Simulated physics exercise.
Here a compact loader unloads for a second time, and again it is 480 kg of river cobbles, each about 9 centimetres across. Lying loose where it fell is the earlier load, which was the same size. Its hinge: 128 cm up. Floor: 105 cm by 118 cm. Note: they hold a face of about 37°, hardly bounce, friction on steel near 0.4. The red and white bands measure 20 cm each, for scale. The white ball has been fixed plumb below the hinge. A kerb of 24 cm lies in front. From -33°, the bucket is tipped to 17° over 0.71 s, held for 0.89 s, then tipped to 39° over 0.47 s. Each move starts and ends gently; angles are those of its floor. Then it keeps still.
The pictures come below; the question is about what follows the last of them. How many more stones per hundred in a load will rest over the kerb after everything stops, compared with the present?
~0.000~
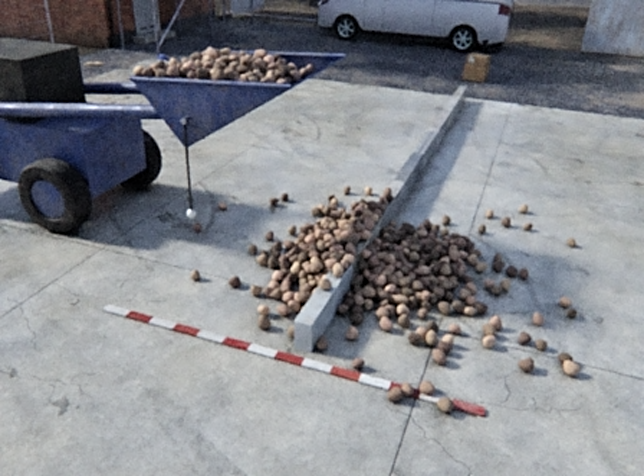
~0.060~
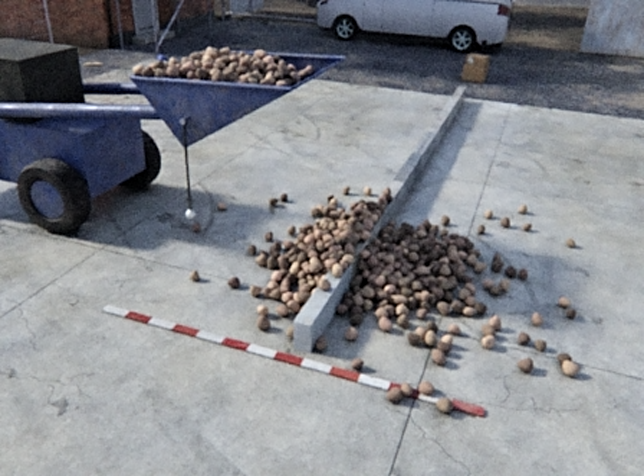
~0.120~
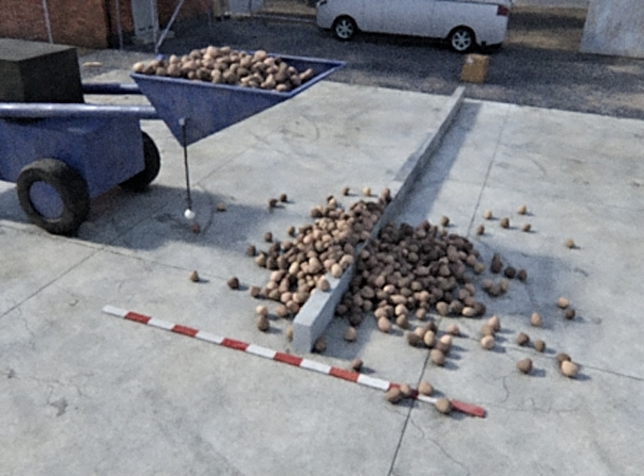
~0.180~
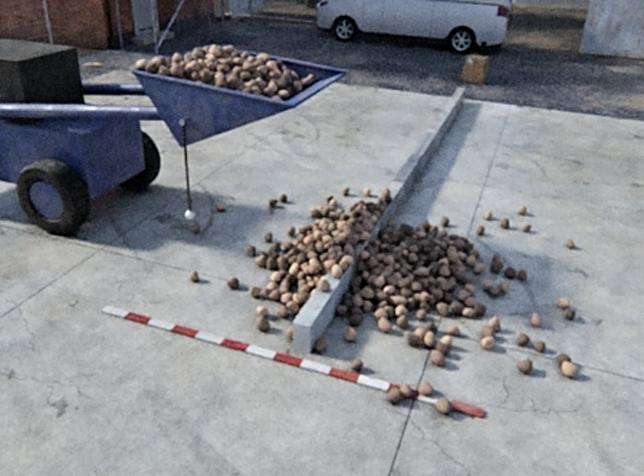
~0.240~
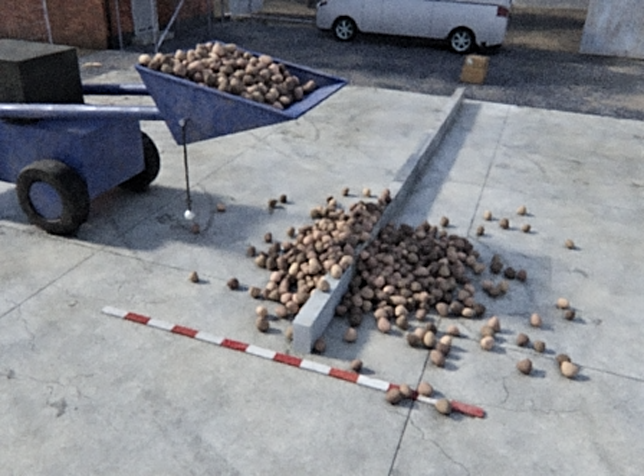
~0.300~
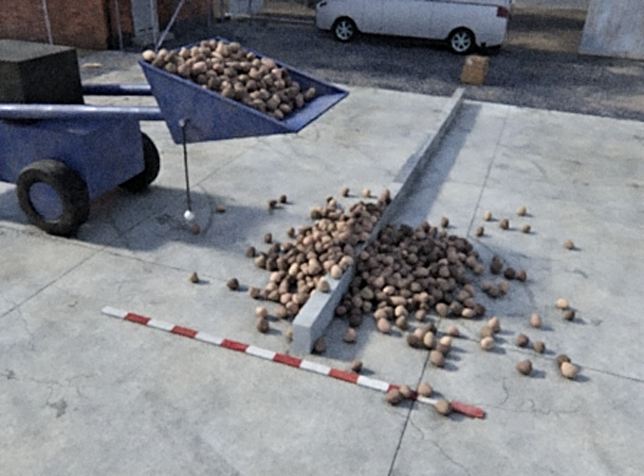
I would say 19 per hundred.
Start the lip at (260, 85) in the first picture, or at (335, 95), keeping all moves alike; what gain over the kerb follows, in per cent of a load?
Case one about 0 %, case two about 65 %.
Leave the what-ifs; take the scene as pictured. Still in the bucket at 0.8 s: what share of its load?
Close to 100 in a hundred is still held.
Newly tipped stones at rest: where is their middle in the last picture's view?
I'd point to about (321, 241).
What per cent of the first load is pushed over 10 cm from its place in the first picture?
Roughly 5 percent.
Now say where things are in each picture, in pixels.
In the first frame, the bucket is at -33°, its lip at (291, 87); the top of the load is at (236, 59). The earlier load is highest near (359, 231), 31 cm above ground level, 50 % on this side of the kerb, 50 % over the kerb.
In the second frame, the bucket is at -32°, its lip at (291, 90); the top of the load is at (236, 58); the stones move at 0.2 m/s on average.
In the third frame, lip at (293, 96), floor tilted -29°, highest stones at (223, 57); the stones move at 0.3 m/s on average.
In the fourth frame, lip at (295, 106), floor tilted -25°, highest stones at (213, 55); the stones move at 0.4 m/s on average.
In the fifth frame, lip at (297, 118), floor tilted -20°, highest stones at (209, 52); the stones move at 0.4 m/s on average.
In the sixth frame, the bucket is at -14°, its lip at (298, 132); the top of the load is at (214, 48); the stones move at 0.5 m/s on average.
After 0.5 s the floor is at 9°; in per cent of one load, 100 in the bucket, 50 on this side of the kerb, 50 over the kerb; the foremost stones are at (576, 322).
After 0.8 s the floor is at 17°; in per cent of one load, 100 in the bucket, 50 on this side of the kerb, 50 over the kerb; the foremost stones are at (576, 322).
After 2.5 s the floor is at 39°; in per cent of one load, 3 in the bucket, 130 on this side of the kerb, 68 over the kerb; the foremost stones are at (576, 322).
After 5.2 s the floor is at 39°; in per cent of one load, 0 in the bucket, 131 on this side of the kerb, 69 over the kerb; the foremost stones are at (576, 322). Net gain over the kerb, 19.
